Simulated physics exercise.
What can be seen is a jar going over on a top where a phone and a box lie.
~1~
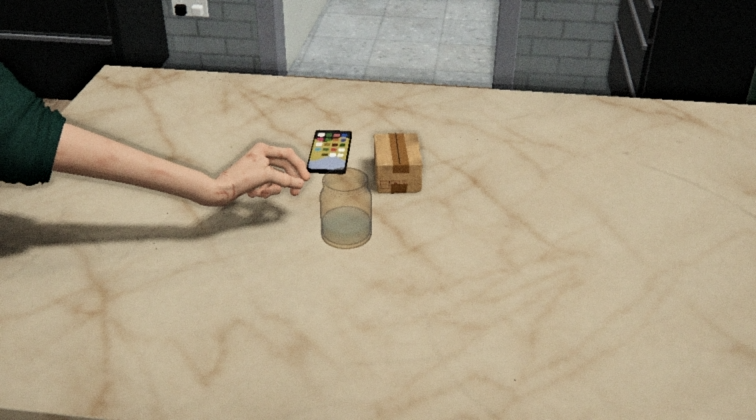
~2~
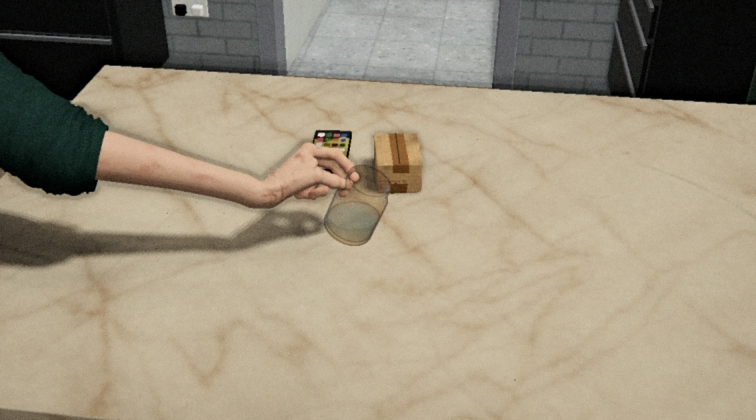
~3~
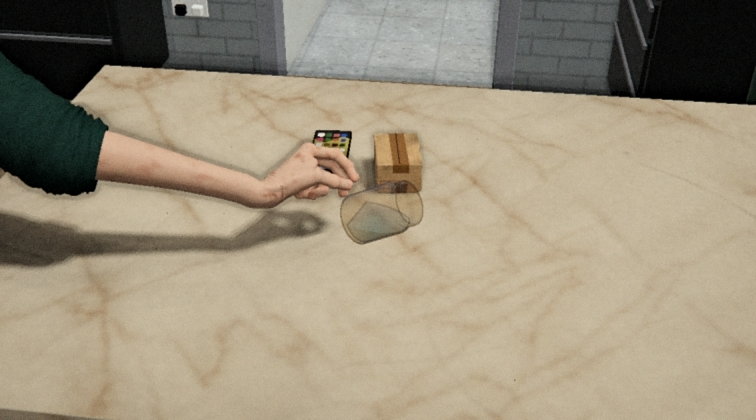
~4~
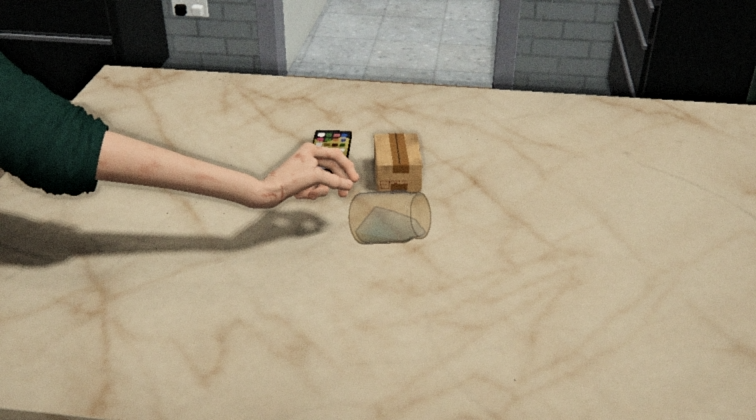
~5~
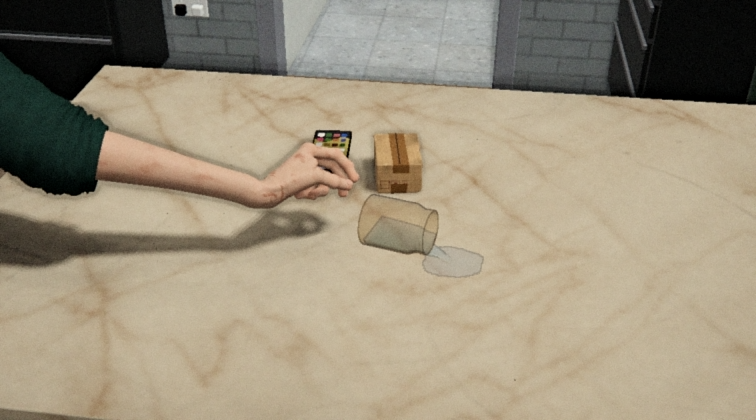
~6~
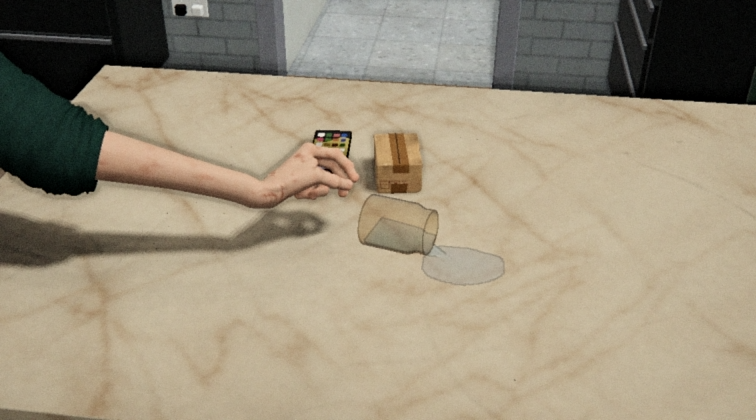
The clip opens with a hand beside an upright glass jar holding some clear liquid, near a phone and a cardboard box on a marbled top. The hand moves right and nudges the jar, which tips over to the right onto its side, and liquid spills into a widening puddle.
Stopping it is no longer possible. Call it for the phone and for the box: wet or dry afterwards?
My call: The phone stays dry, the box stays dry.
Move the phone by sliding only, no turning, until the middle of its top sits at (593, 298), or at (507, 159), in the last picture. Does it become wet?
On the first try it is hit by the spill, and on the second it keeps clear of the spill.
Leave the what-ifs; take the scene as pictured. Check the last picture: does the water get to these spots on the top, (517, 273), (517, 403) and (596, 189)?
I'd call the first one covered, the middle one safe and the final one safe.
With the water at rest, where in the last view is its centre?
Its centre lies at roughly (566, 293) in the last picture.
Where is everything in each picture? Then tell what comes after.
It stands upright; jar (346, 205) about a quarter full; phone (330, 149); box (397, 148), in the first frame.
It is being nudged; jar (359, 203) tipped 20°, in the second frame.
It is falling; jar (384, 211) tipped 60°; box (397, 148), in the third frame.
It is falling; jar (393, 217) tipped 70°; phone (330, 149), in the fourth frame.
It is down; jar (401, 226) tipped 85°; a puddle starts at (453, 262), in the fifth frame.
It is down; jar (401, 226) tipped 85°; a puddle starts at (461, 265); phone (330, 149); box (397, 148), in the sixth frame.
Next, the puddle covers about as much as a plate; the phone is clear of it; the box is clear of it.
Finally, the puddle covers about as much as a plate; the phone is clear of it; the box is clear of it.
